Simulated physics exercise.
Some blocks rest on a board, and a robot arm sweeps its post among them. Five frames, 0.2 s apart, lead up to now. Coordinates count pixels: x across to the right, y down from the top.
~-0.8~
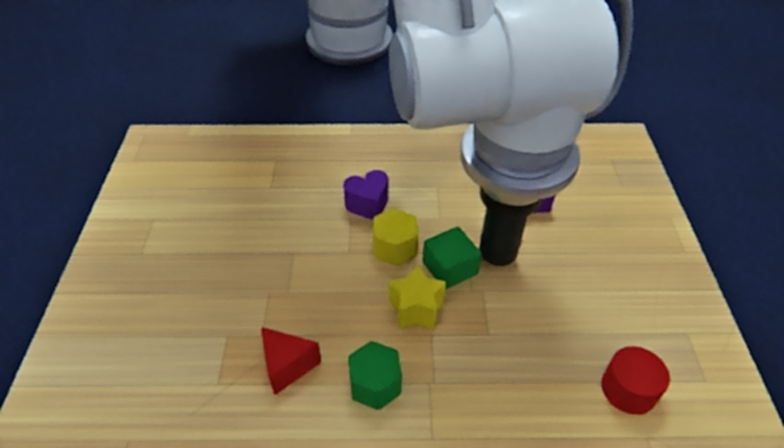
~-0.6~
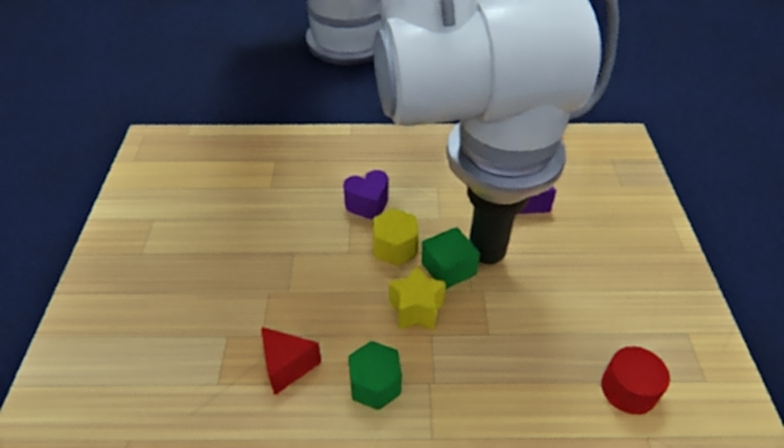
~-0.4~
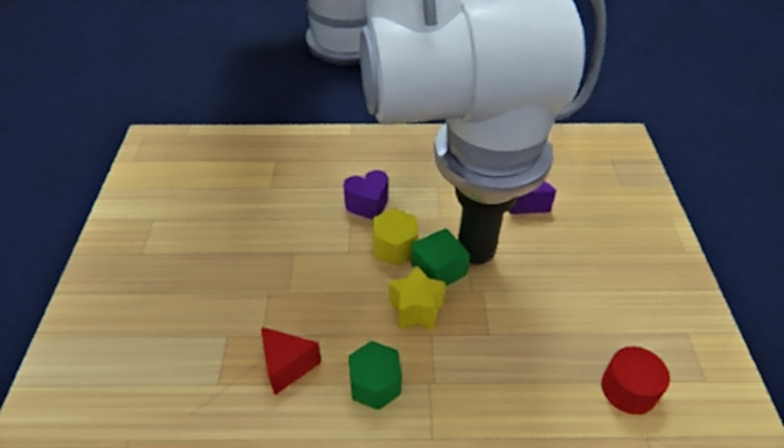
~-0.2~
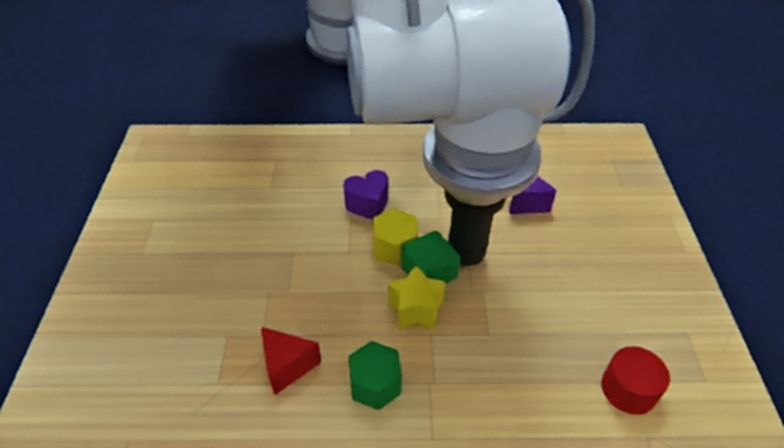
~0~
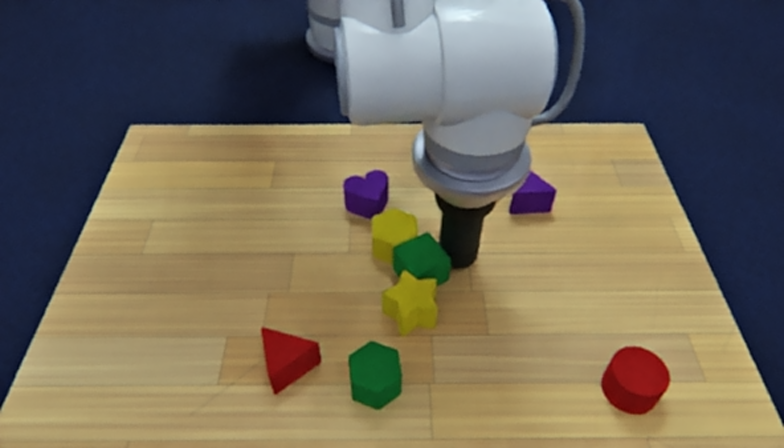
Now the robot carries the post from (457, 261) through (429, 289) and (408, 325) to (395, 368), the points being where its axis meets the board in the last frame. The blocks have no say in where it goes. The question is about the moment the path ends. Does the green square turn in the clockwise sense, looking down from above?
In short: Yes.
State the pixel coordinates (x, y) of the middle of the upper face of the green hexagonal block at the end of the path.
In the picture, that point is around (338, 419).
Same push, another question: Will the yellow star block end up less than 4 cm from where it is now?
Short answer: No.
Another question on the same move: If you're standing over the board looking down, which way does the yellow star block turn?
The yellow star block rotates counterclockwise.
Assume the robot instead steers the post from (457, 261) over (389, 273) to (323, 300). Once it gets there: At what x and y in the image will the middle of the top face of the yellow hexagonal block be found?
Final place: (373, 220).
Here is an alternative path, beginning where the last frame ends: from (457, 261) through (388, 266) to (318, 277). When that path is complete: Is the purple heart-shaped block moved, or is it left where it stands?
The answer is that it remains undisturbed.
The first path, step by step. One third of the way, post (429, 284); yellow star block (402, 302), turned 35° anticlockwise; green square (386, 264), turned 30° clockwise.
Two thirds of the way, post (408, 319); green hexagonal block (369, 375); yellow star block (377, 331), turned 45° anticlockwise; green square (379, 265), turned 50° clockwise.
At the end, post (395, 363); green hexagonal block (338, 419); yellow hexagonal block unmoved; yellow star block (356, 372), turned 35° anticlockwise; green square (379, 265), turned 50° clockwise.
